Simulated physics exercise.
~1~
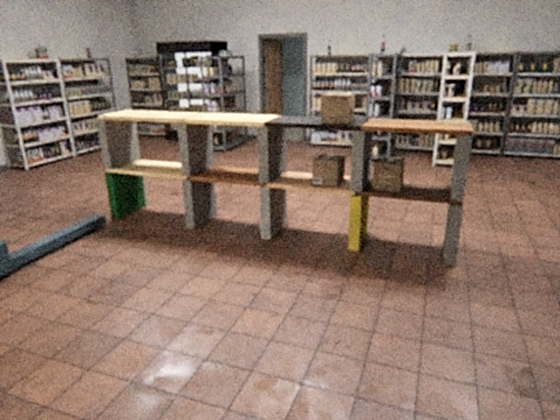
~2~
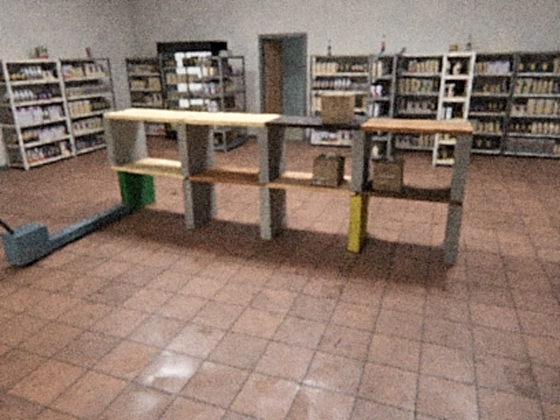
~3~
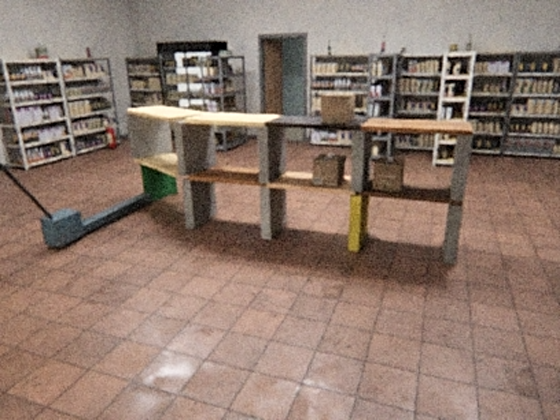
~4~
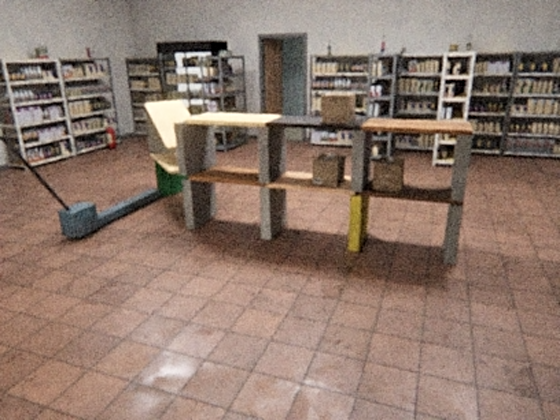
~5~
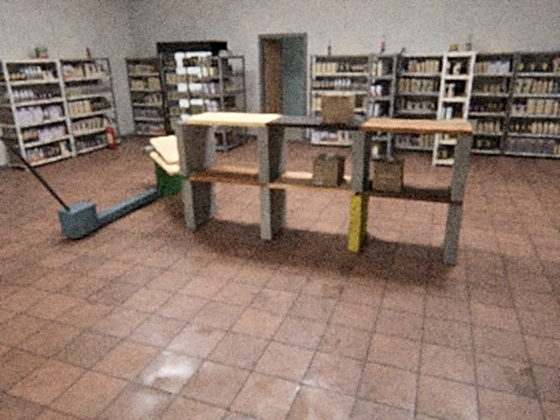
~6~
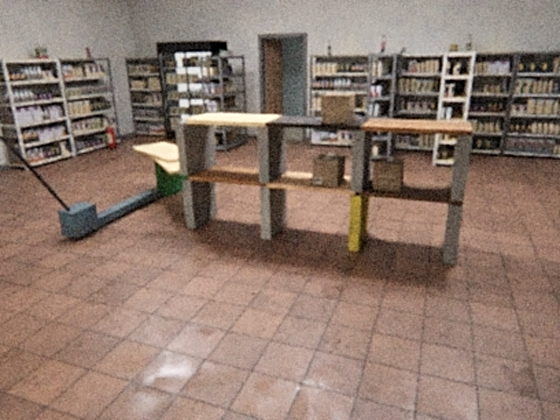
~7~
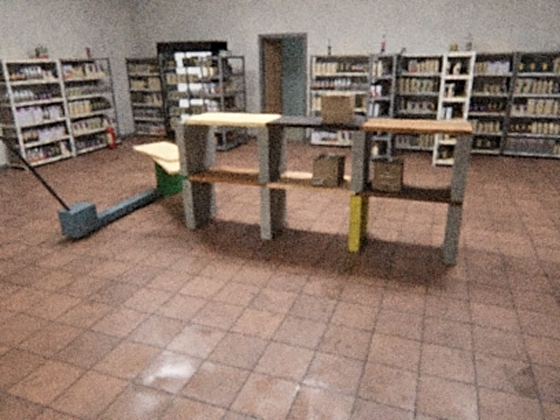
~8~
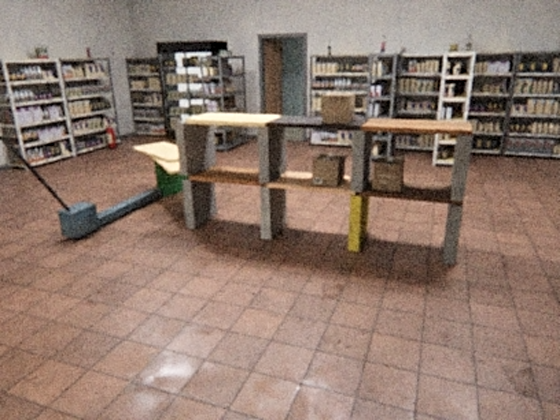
In a tiled storeroom, a blue floor jack slid in from the left and pushed the green upright to the right, tipping the left end of the two-tier shelving so its boards dropped and settled, while the rest stayed standing with its cartons.
